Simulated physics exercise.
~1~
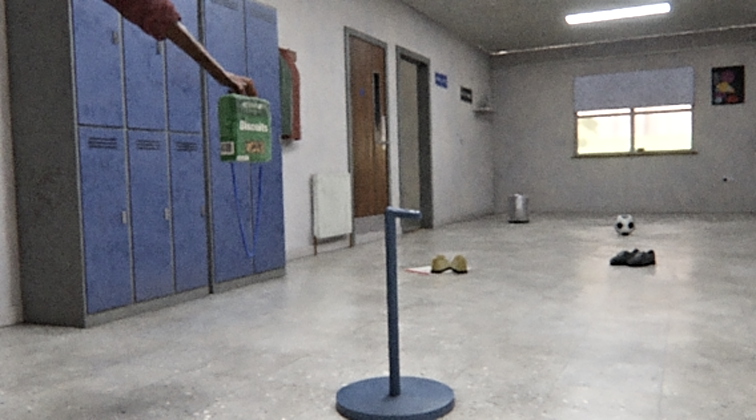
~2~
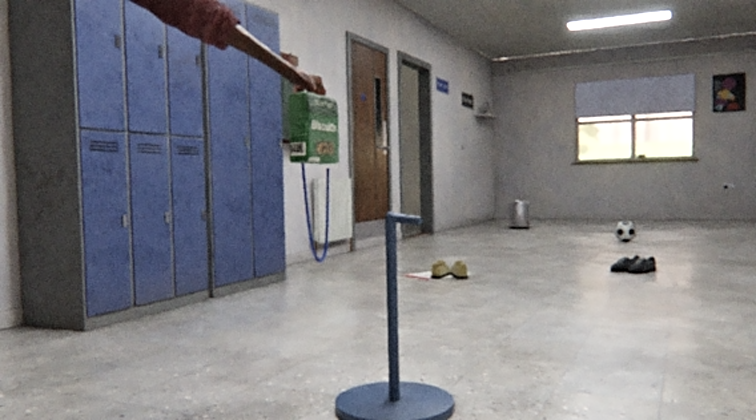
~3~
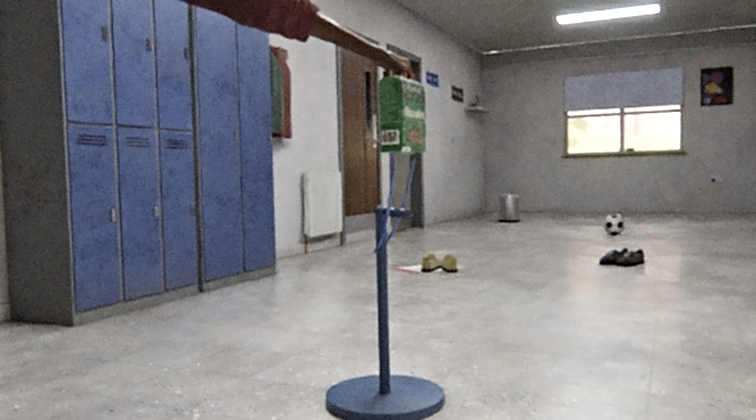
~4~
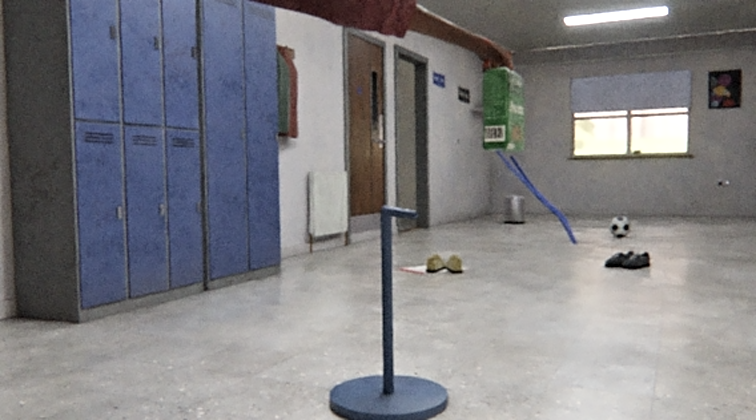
An arm carries a green bag rightward over a hooked blue post and passes clear.
